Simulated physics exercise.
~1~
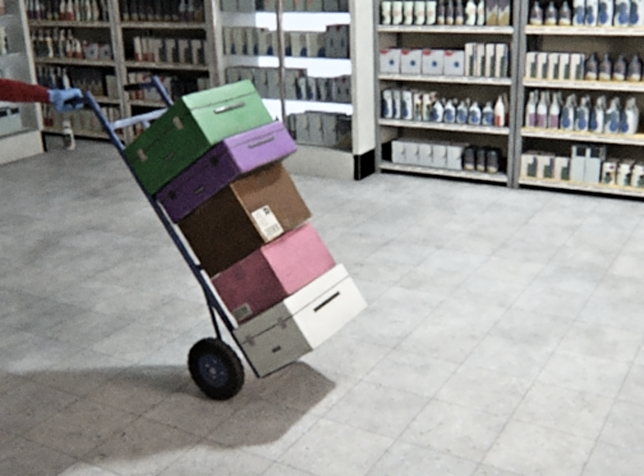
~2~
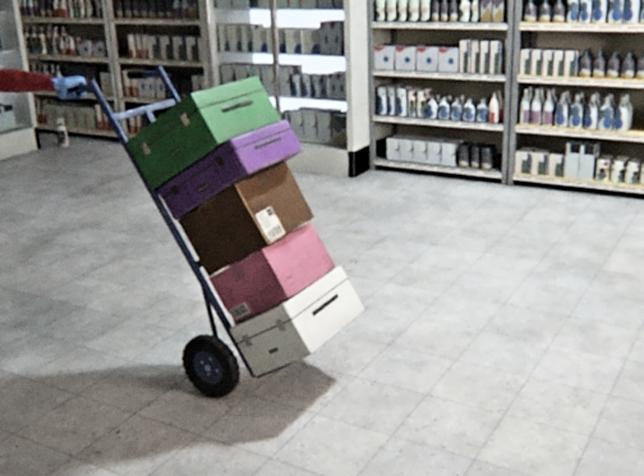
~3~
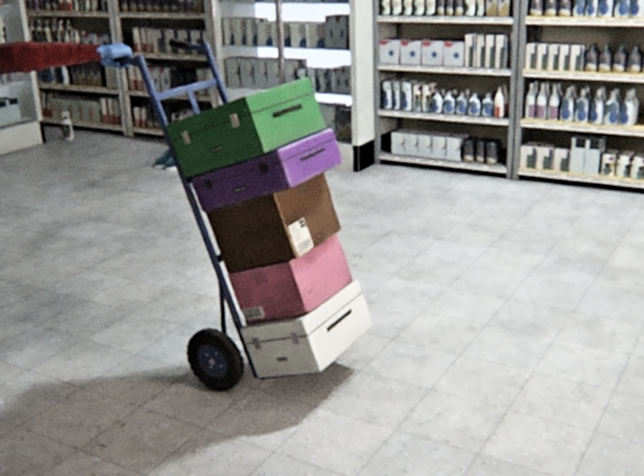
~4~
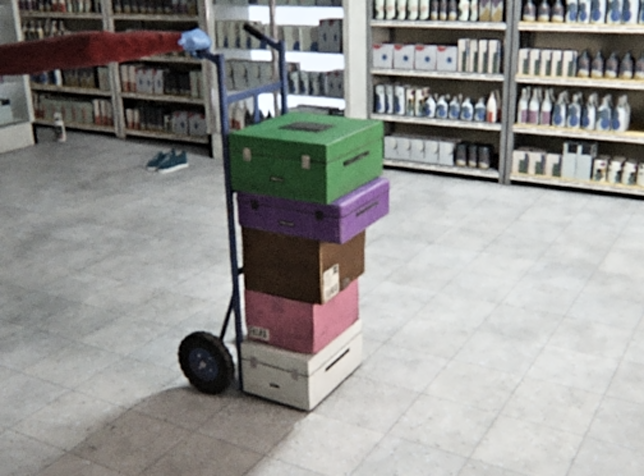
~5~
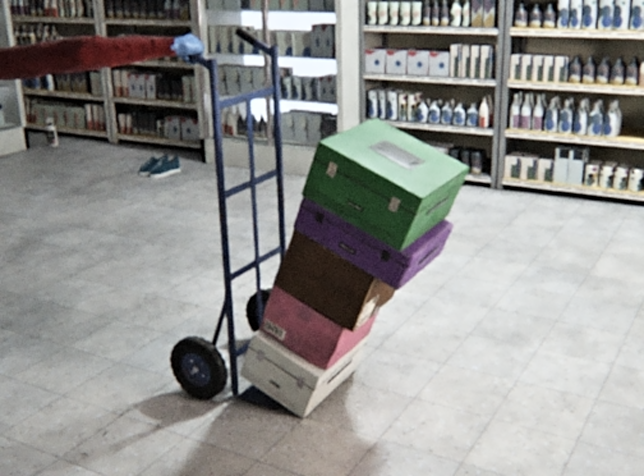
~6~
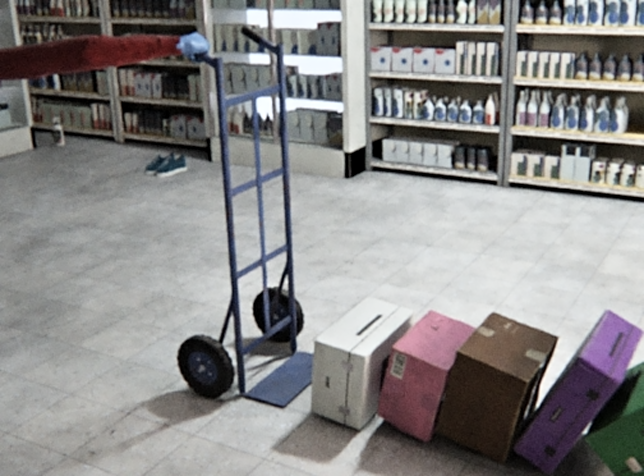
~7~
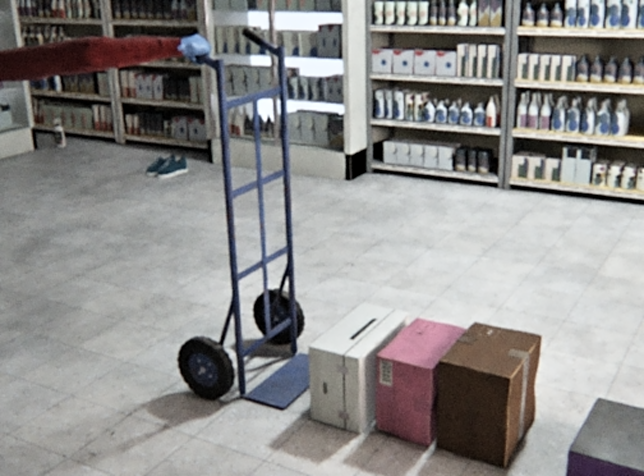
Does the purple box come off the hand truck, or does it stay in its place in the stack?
The purple box comes off the hand truck, toppling to the right with the others and ending up on the floor at the right, apart from the brown box.
